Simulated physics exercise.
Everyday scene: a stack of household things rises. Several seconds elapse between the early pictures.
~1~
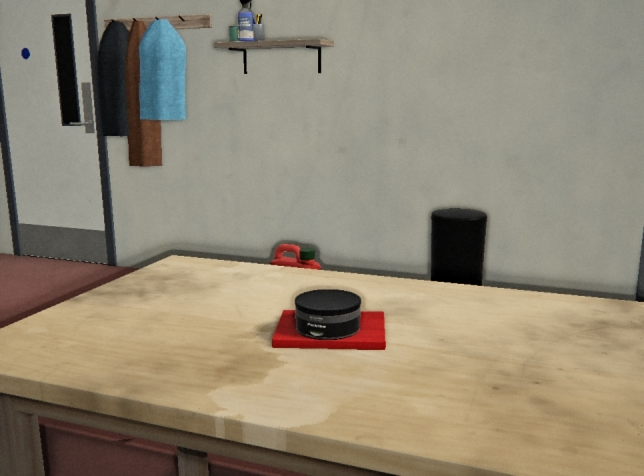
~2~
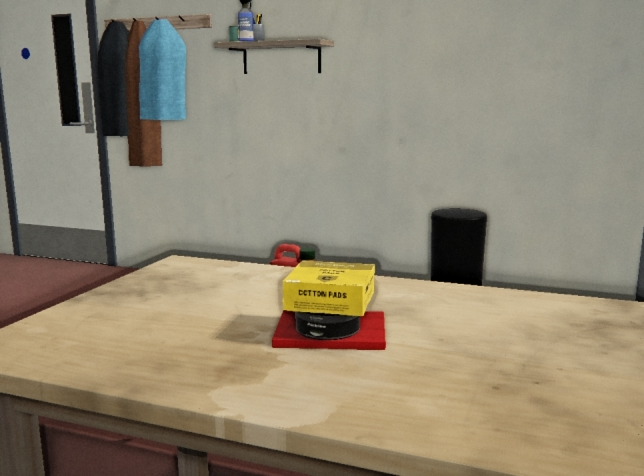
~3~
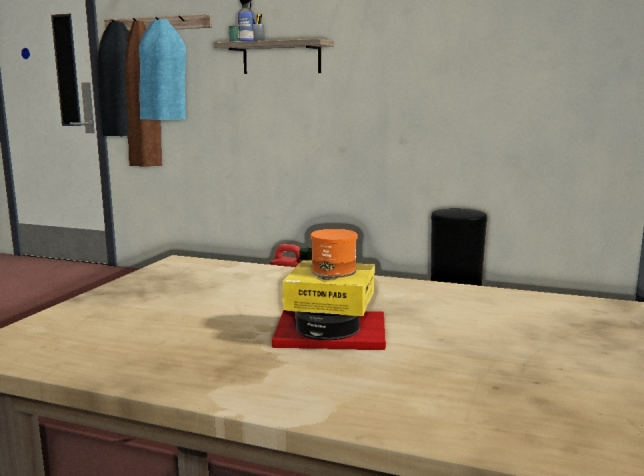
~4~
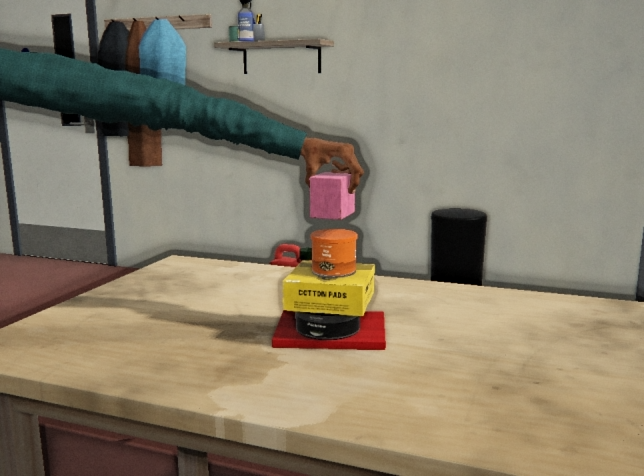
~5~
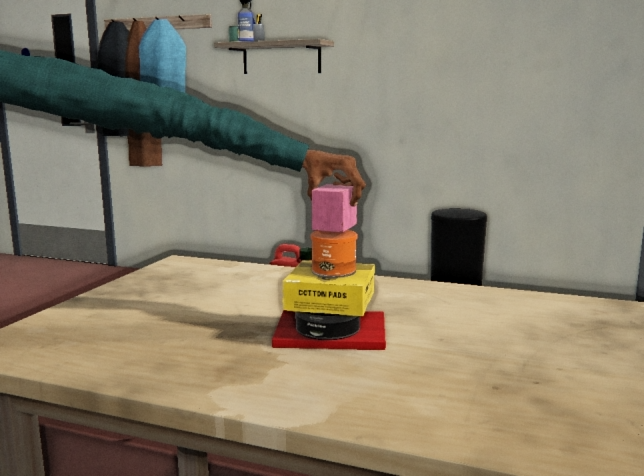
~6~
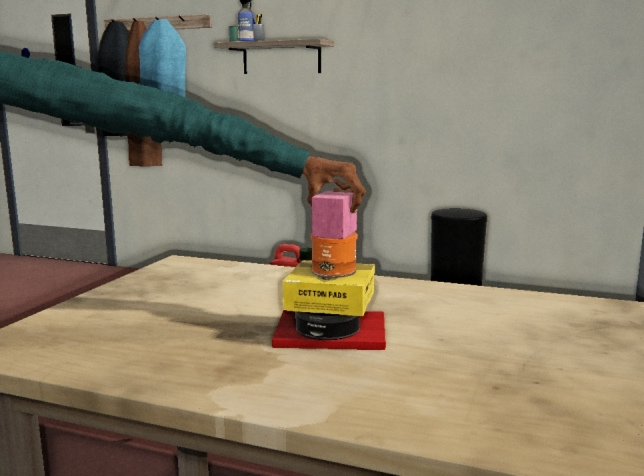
At first, a round black container sits on a red slab on a wooden table, then a yellow box and an orange cylinder appear stacked above it. An arm in a teal sleeve holds a pink block over the stack, then lowers it onto the orange cylinder, the hand still gripping it.
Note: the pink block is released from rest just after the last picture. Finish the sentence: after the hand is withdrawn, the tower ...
The tower stays upright.
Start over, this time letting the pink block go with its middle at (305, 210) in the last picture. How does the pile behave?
Afterwards the pile tumbles over.
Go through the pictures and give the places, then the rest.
In the first picture, the last thing is not in view yet.
In the second picture, the last thing is not in view yet.
In the third picture, the last thing is not in view yet; yellow box (330, 287).
In the fourth picture, on its way; pink block (333, 195).
In the fifth picture, on its way; pink block (335, 207); yellow box (330, 287).
In the sixth picture, set down, still held; pink block (335, 214).
Then, 0.20 s on from there, no change.
Then, 0.30 s on from there, pink block resting near (335, 215).
In the end, all 5 unmoved. At the end, from the last picture's camera, pink block near (335, 215). The pile keeps its balance.
